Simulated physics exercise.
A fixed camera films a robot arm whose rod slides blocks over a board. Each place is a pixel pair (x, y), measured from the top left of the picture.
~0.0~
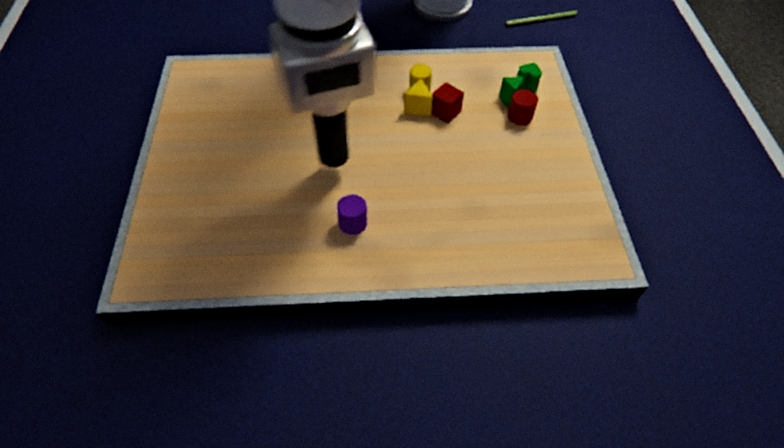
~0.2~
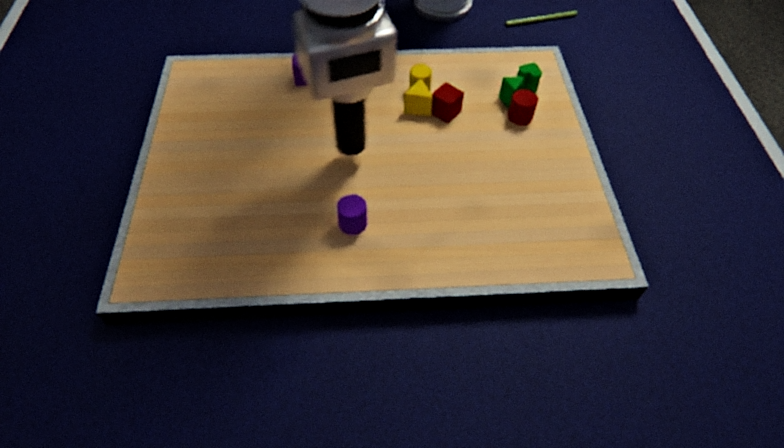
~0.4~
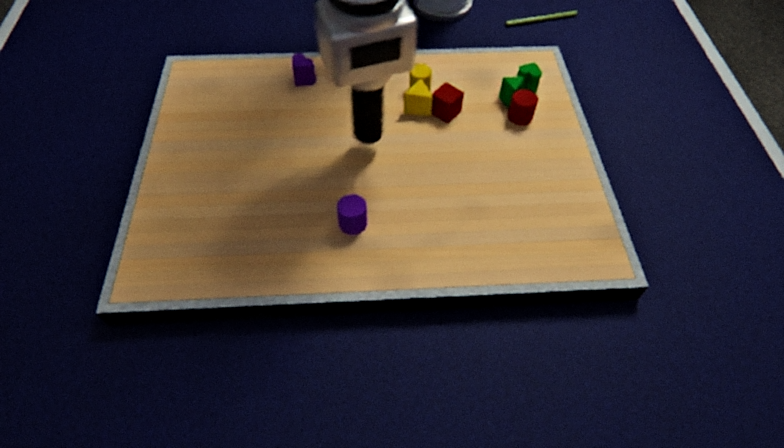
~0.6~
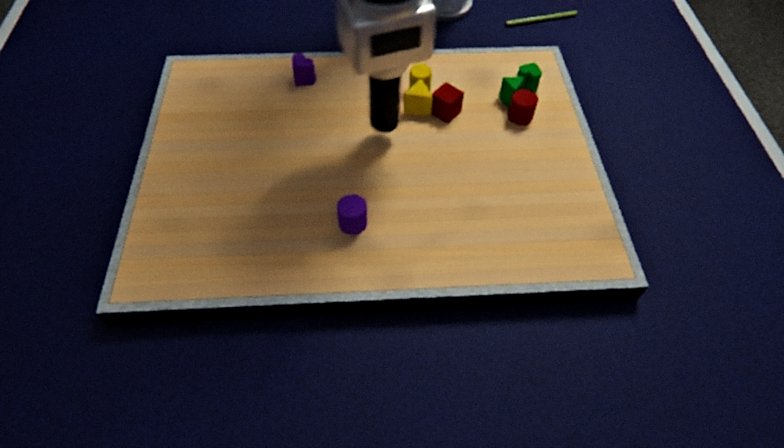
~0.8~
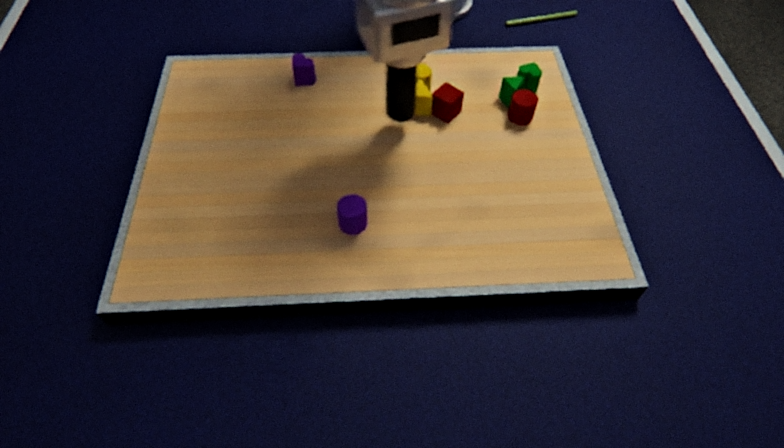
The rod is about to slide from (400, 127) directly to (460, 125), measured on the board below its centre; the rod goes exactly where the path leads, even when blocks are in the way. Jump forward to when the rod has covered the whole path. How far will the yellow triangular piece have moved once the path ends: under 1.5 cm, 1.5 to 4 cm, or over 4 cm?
Movement: Under 1.5 cm.
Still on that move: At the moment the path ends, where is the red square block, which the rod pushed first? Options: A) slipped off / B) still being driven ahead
Letter A.
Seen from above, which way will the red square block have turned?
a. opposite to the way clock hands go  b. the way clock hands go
a - opposite to the way clock hands go.
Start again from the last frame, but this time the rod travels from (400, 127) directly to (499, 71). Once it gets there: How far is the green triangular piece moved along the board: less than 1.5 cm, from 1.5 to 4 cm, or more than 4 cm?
Below 1.5 cm.
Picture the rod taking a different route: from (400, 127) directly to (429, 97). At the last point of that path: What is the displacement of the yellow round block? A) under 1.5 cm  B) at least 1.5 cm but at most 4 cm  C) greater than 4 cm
B.
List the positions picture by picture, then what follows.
In the first frame, rod's lower end (334, 157); yellow triangular piece (420, 89); red square block (448, 92).
In the second frame, rod (351, 145); blocks still.
In the third frame, rod (368, 134); blocks still.
In the fourth frame, rod (384, 123); blocks still.
In the fifth frame, rod (400, 112); yellow triangular piece (420, 89); red square block (448, 92).
What follows on the original path. Halfway along, rod (432, 111); nothing pushed yet.
At the end, rod (463, 110); yellow triangular piece still; red square block (461, 87), turned 40° anticlockwise.
